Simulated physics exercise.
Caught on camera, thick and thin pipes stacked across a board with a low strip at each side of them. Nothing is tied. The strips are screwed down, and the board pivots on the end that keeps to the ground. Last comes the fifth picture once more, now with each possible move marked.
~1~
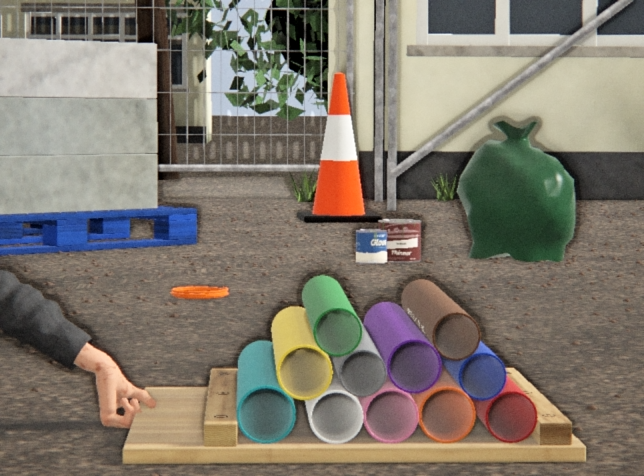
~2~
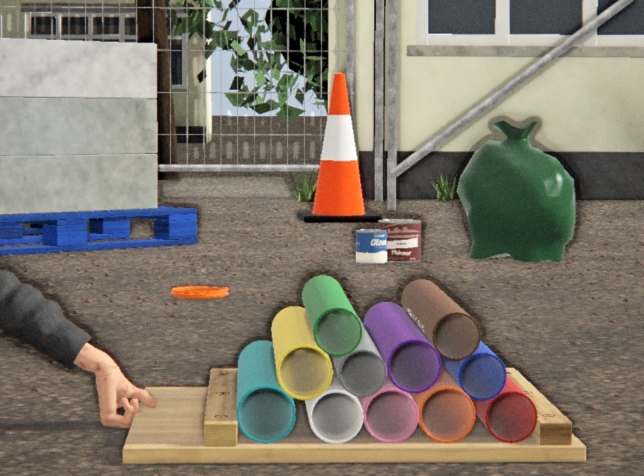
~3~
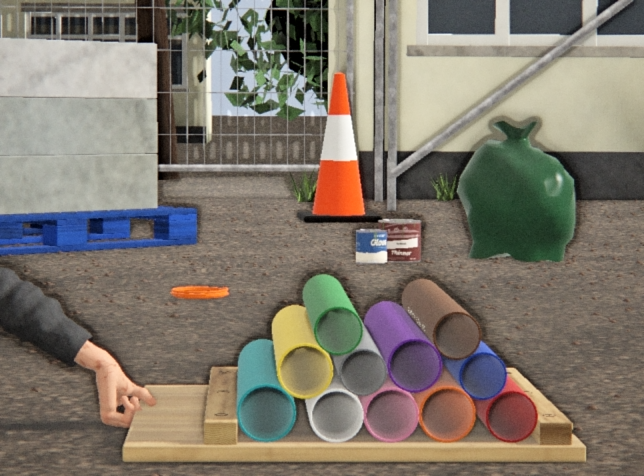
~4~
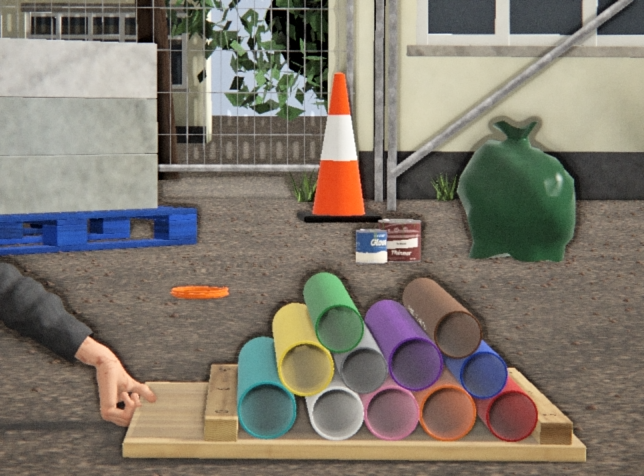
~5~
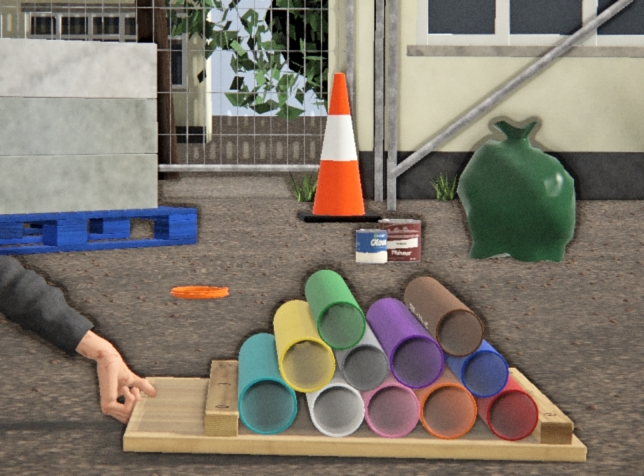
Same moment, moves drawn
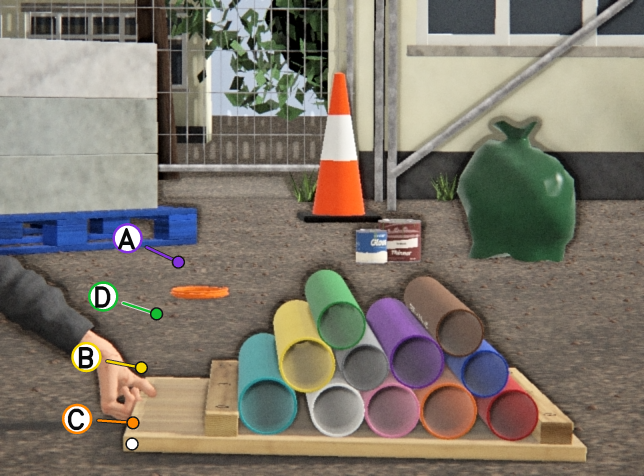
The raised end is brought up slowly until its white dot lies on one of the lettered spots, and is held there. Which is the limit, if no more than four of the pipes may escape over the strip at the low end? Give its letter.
The answer is mark A.
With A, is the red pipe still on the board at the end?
Yes.
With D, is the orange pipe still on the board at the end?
The orange pipe: Yes.
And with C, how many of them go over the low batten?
It comes to none.
On the copy, A at (179, 262); B at (141, 367); C at (133, 423); D at (157, 314); the white dot at (132, 444).
On A. First, board at 17°.
Then, board at 25°.
Finally, board at 25°, two over the low batten (blue, brown).
By contrast, B none over the low batten; C none over the low batten; D none over the low batten.
